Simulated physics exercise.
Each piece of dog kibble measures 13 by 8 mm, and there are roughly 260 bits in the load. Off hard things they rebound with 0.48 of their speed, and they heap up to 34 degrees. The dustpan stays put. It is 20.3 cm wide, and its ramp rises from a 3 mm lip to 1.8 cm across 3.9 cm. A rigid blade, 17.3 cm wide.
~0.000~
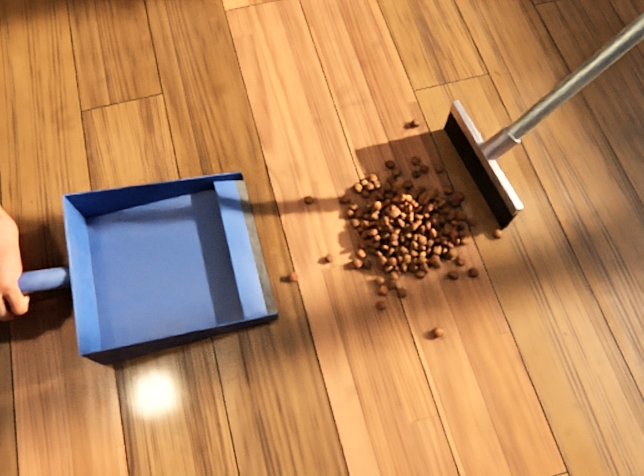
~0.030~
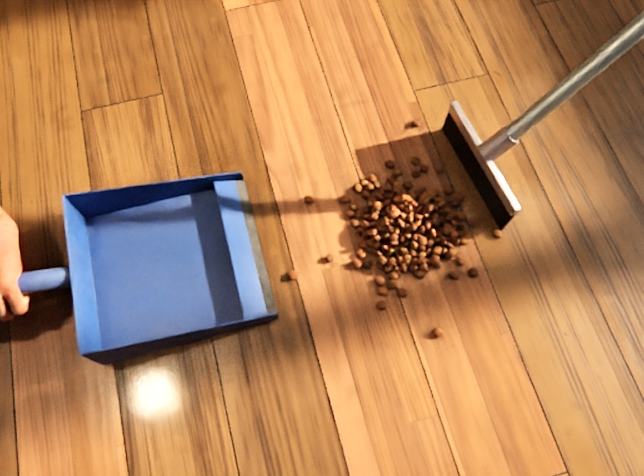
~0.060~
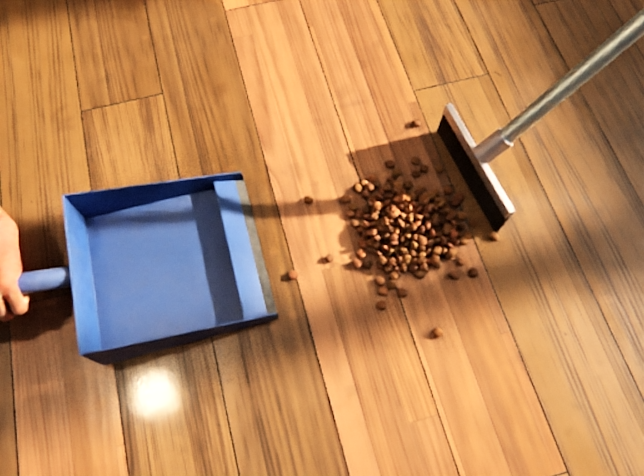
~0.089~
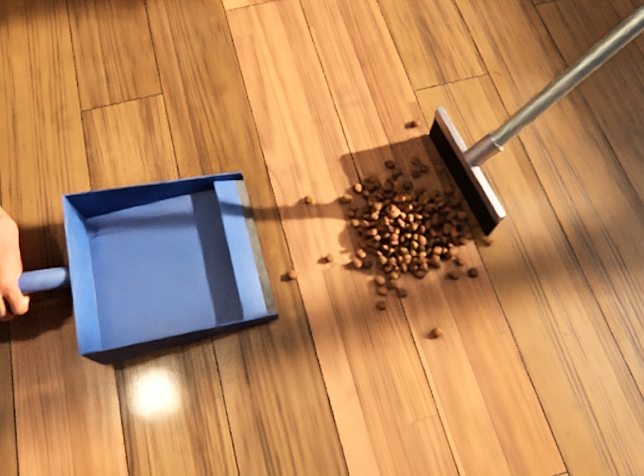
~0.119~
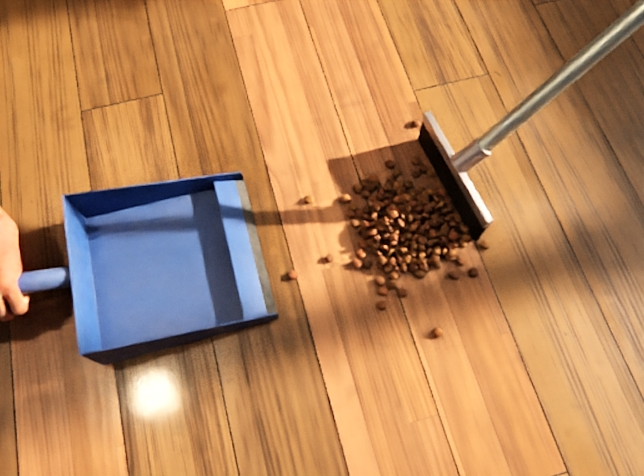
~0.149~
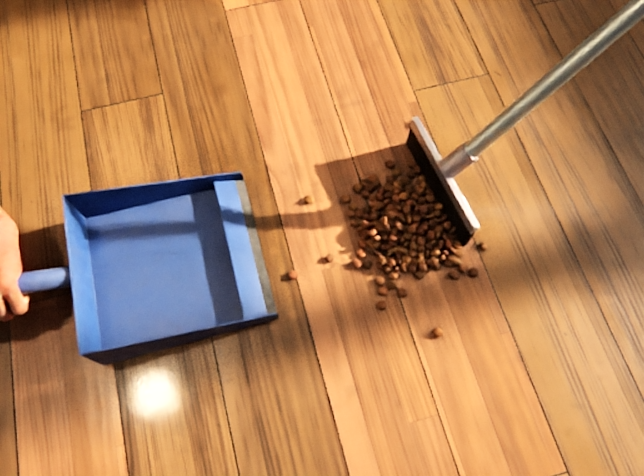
Hand holding a blue dustpan still on a wooden floor while a long-handled blade slides left into a pile of brown kibble.
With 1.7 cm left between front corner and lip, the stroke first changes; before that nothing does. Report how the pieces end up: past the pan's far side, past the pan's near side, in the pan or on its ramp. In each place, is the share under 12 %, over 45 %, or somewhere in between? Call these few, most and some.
I would put it this way: Past the pan's far side few, past the pan's near side some, in the pan or on its ramp some.
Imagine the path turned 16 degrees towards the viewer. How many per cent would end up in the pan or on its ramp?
My guess is some 15 percent.
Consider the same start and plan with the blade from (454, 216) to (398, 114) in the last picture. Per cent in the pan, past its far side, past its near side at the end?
Split: Pan = 15, far = 5, near = 5.
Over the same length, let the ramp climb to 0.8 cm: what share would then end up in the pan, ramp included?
Something like 40 per cent, ramp included.
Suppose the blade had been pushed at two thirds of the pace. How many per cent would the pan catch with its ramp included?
Then some 25 in a hundred.
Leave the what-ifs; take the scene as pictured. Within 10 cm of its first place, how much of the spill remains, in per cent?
Around 15 in a hundred.
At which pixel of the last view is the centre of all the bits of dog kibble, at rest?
When it all comes to rest, the middle is near (277, 291).
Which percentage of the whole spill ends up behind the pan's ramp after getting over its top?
About 5 %.
Then, at 0.33 s, middle of the blade 14 cm from the lip; 0 % over the lip, far side 0 %, near side 15 %.
After 0.46 s, middle of the blade 6 cm from the lip; 0 % over the lip, far side 0 %, near side 25 %.
After 0.71 s, middle of the blade 3 cm from the lip; 30 % over the lip, far side 0 %, near side 35 %.
In the end, at 1.3 s, far side 0 %, near side 35 %, pan 30 %, in front of the lip or behind the blade 40 %.
